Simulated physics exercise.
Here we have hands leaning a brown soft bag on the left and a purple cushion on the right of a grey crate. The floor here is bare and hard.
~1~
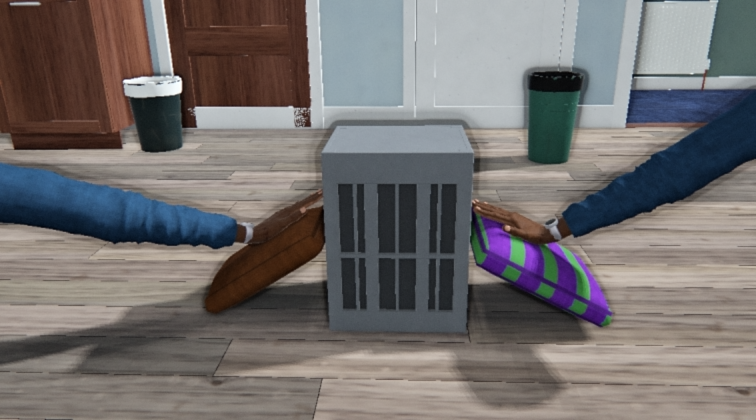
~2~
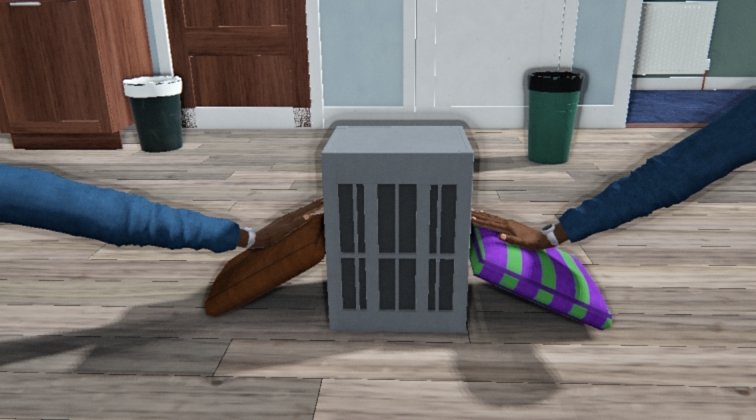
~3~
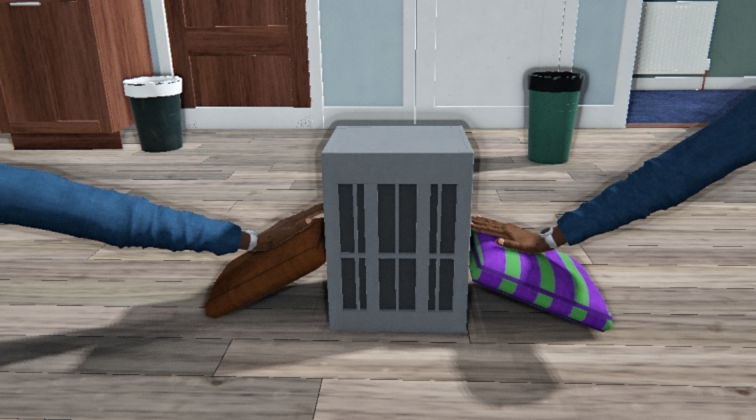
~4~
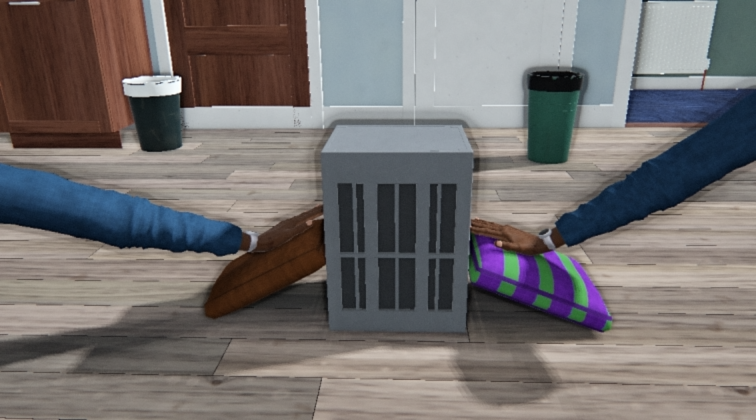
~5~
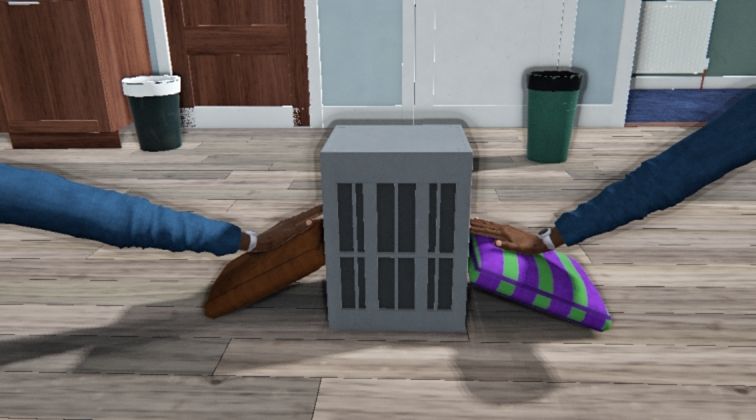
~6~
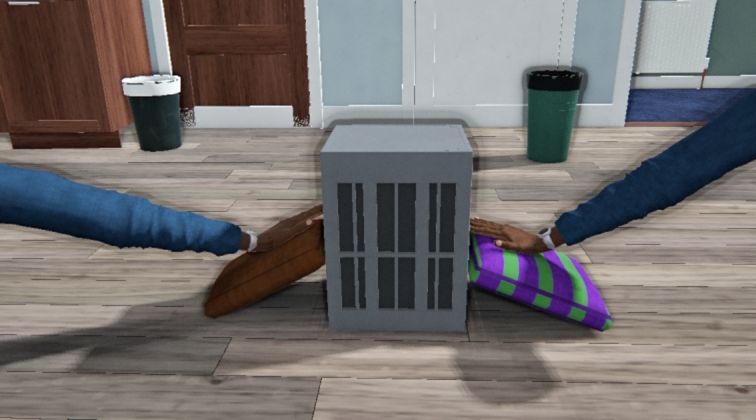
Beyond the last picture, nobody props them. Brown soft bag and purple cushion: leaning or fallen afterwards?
Brown soft bag - fallen; purple cushion - fallen.
Then, 0.22 s on from there, soft bag slipping down near (270, 274); cushion flat on the floor near (530, 286).
Then, 0.34 s on from there, soft bag flat on the floor near (270, 283); cushion flat on the floor near (530, 287).
Then, 0.76 s on from there, soft bag flat on the floor near (270, 285); cushion flat on the floor near (530, 288).
In the end, soft bag flat on the floor near (270, 285); cushion flat on the floor near (530, 288). The brown soft bag slips and lies down and the purple cushion slumps to the floor.
